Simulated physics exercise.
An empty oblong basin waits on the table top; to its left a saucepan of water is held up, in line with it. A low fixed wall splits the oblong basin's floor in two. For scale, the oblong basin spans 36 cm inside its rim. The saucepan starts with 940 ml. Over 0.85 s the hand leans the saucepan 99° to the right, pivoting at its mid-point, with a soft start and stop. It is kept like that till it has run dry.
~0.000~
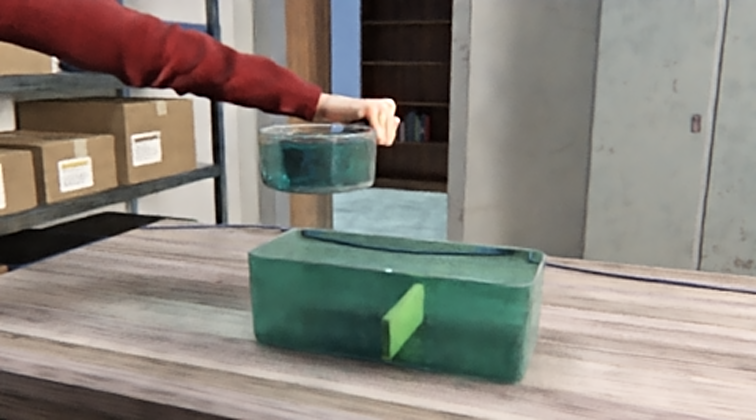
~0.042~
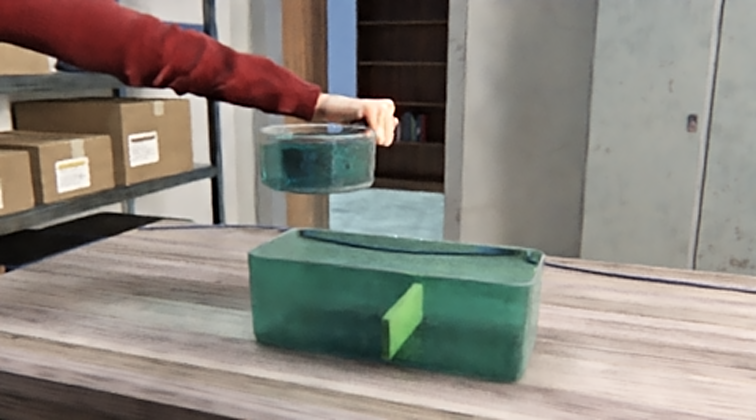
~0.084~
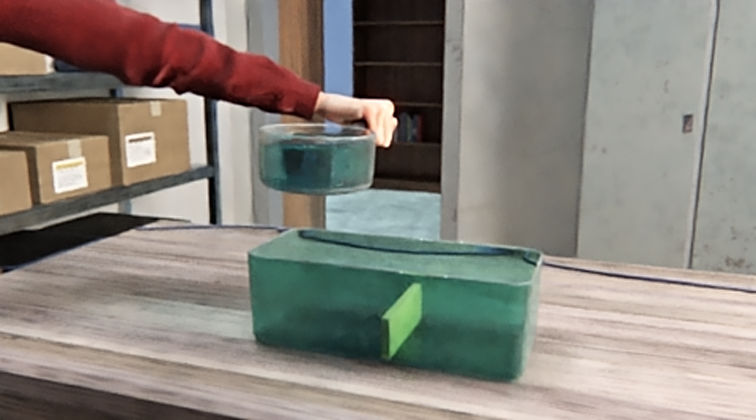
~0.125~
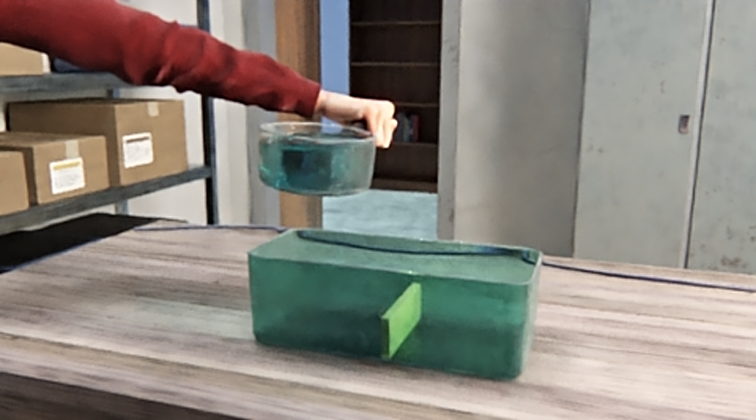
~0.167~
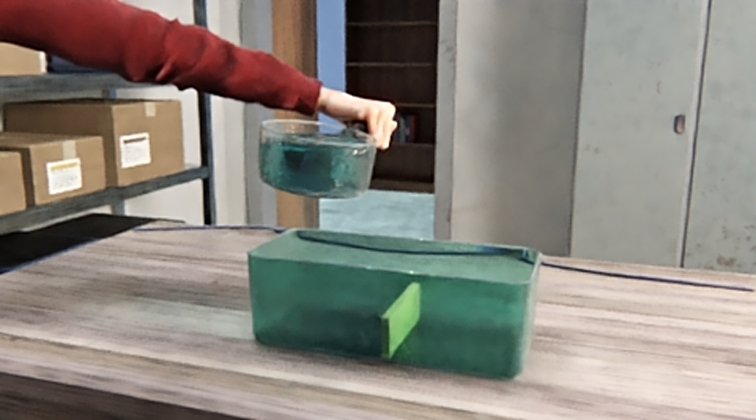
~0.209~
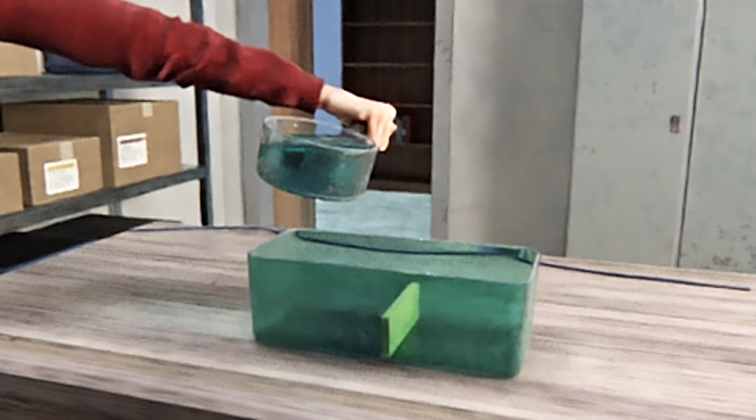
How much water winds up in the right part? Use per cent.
About 63 per cent.
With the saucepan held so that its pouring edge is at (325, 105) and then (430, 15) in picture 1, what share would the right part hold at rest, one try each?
First 5, then 75 per cent.
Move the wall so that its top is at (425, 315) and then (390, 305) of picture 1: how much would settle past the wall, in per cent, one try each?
In turn about 40 and 75 per cent.
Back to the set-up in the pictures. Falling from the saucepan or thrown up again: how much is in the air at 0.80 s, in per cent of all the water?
Near 6 in a hundred.
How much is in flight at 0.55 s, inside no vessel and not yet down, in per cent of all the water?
Some 34 per cent.
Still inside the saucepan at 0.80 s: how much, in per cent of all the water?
Some 10 per cent.
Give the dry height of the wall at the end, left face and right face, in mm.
Some 40 mm on the left and 26 mm on the right.
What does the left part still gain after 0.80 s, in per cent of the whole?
About 14 per cent.
By 0.55 s the tilt is 72° and 47 per cent is still to pour, 2 is left of the wall and 16 right of it.
By 0.80 s the tilt is 98° and 9 per cent is still to pour, 23 is left of the wall and 62 right of it.
By 1.07 s the tilt is 99° and 1 per cent is still to pour, 34 is left of the wall and 63 right of it.
By 1.35 s the tilt is 99° and 0 per cent is still to pour, 36 is left of the wall and 63 right of it.
At rest 37 per cent lies left of the wall, 63 right of it and 1 outside.
